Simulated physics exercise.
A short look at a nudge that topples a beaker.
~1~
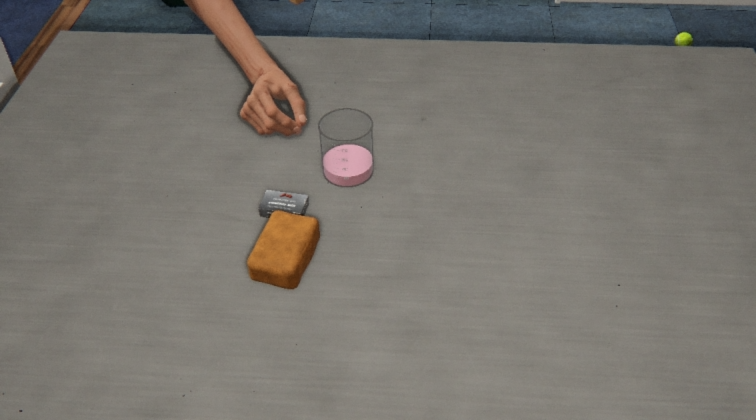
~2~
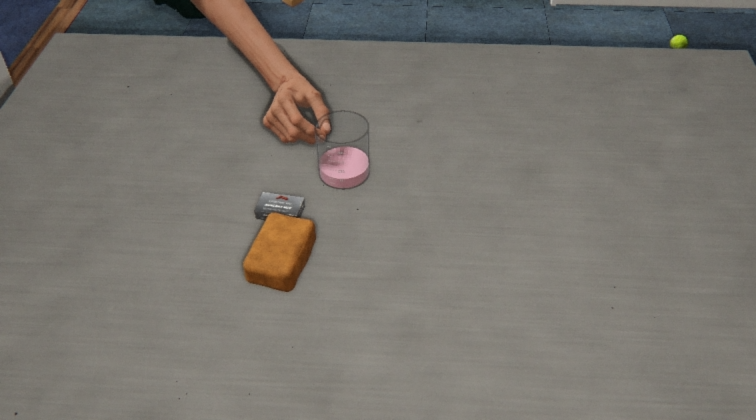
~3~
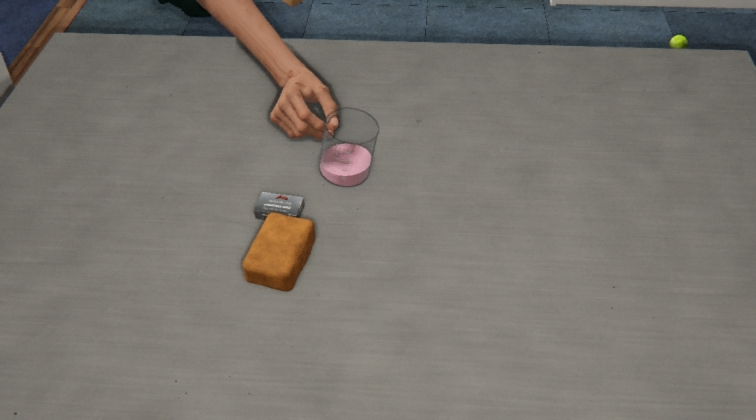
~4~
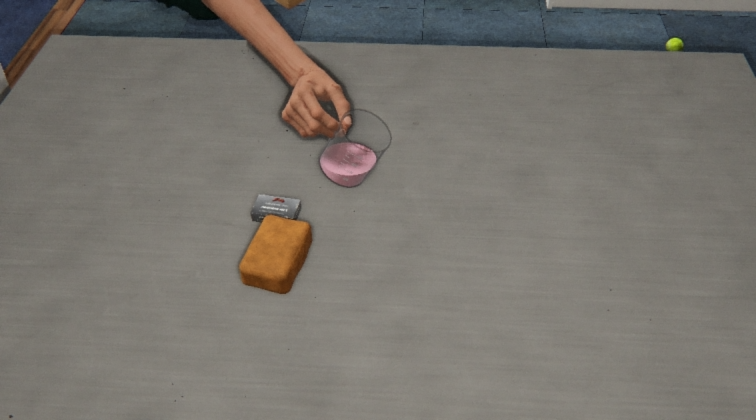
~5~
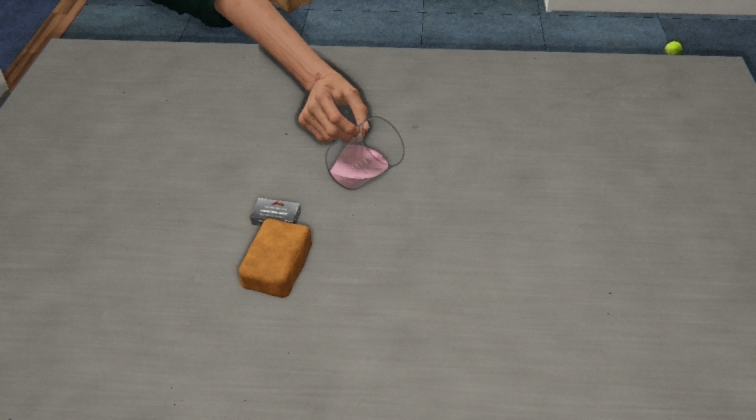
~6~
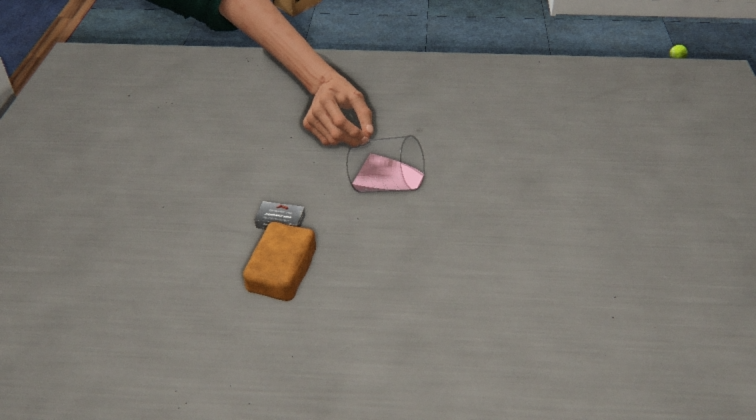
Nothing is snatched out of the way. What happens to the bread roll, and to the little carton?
As for the bread roll, it escapes; the little carton escapes.
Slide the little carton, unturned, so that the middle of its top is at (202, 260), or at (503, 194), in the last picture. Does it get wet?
First it stays dry, then it ends up in the puddle.
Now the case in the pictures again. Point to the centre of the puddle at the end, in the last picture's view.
Near (568, 234).
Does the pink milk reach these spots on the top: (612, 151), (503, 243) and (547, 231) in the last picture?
First dry, second soaked, third soaked.
Shortly, the puddle covers about as much as a plate; the bread roll is still dry; the little carton is still dry.
At the finish, the puddle covers about as much as a plate; the bread roll is still dry; the little carton is still dry.
